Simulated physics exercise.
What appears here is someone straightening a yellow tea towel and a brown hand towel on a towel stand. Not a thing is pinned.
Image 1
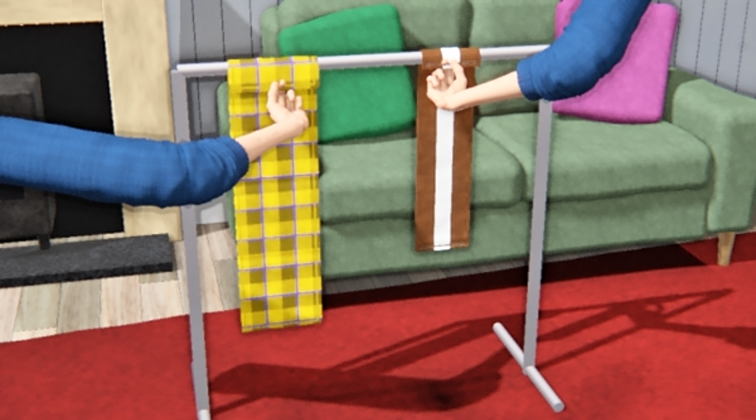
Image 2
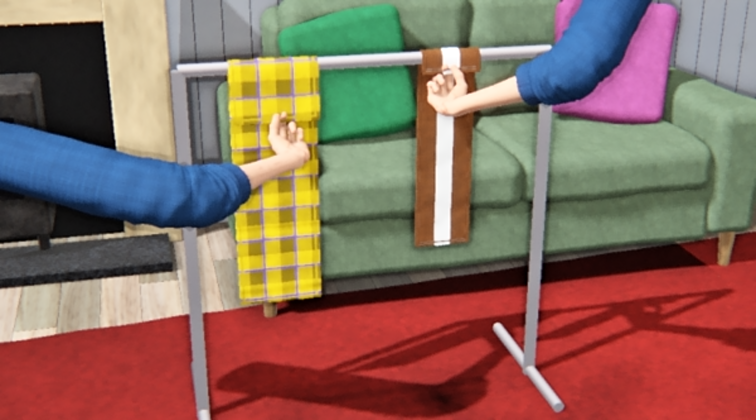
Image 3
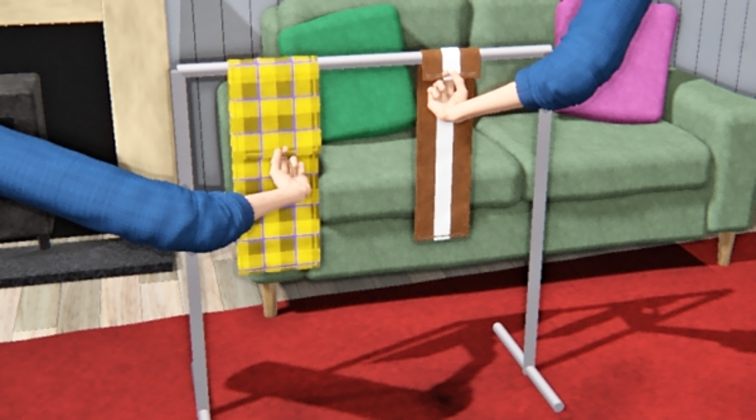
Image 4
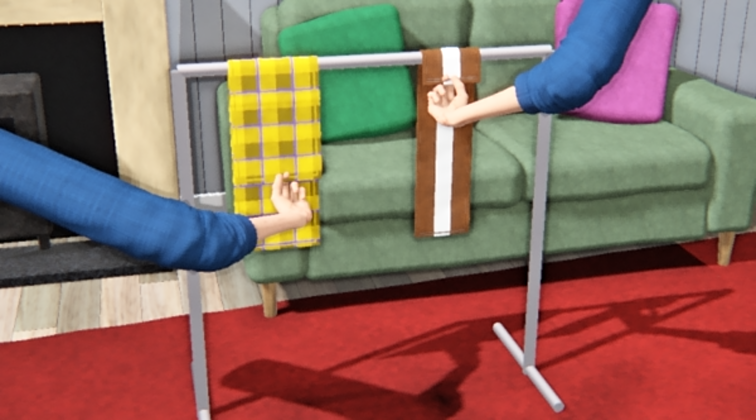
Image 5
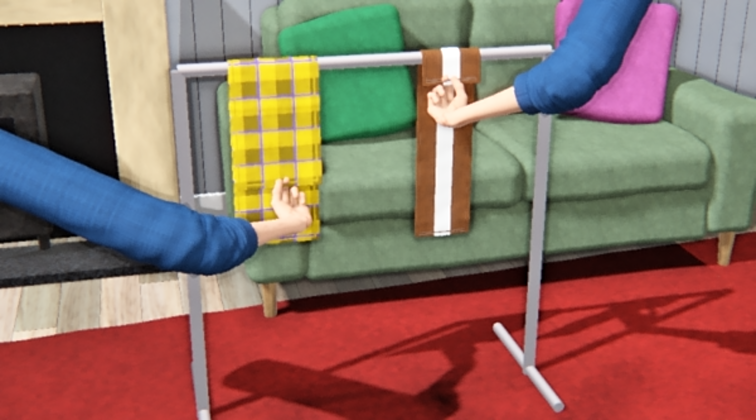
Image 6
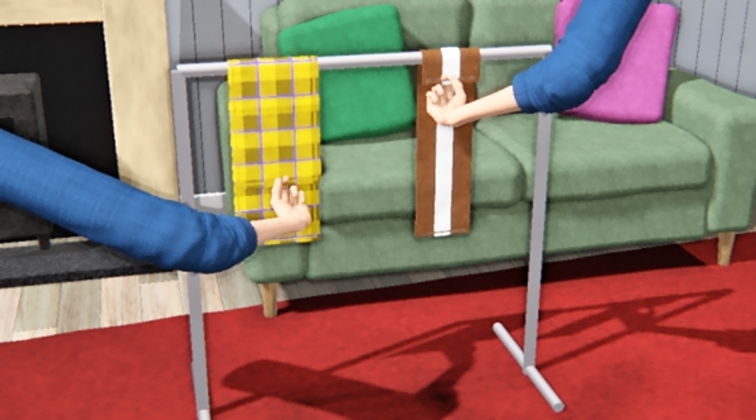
Yellow checked tea towel being drawn down at the front by a hand, its back rising, while another hand slightly lowers a brown towel's front.
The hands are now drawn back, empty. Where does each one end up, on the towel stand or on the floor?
My prediction: The yellow tea towel is going to hold fast, the brown hand towel is going to lose its hold.
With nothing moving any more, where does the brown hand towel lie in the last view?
In the end you'll find it at (439, 379).
Then, 0.42 s after the last picture, tea towel still hanging; hand towel clear of the rail and dropping near (442, 227).
Then, 0.68 s after the last picture, tea towel still hanging; hand towel in a heap on the floor near (438, 375).
At rest, tea towel still hanging; hand towel in a heap on the floor near (439, 379). The yellow tea towel stays on and the brown hand towel slips to the floor.
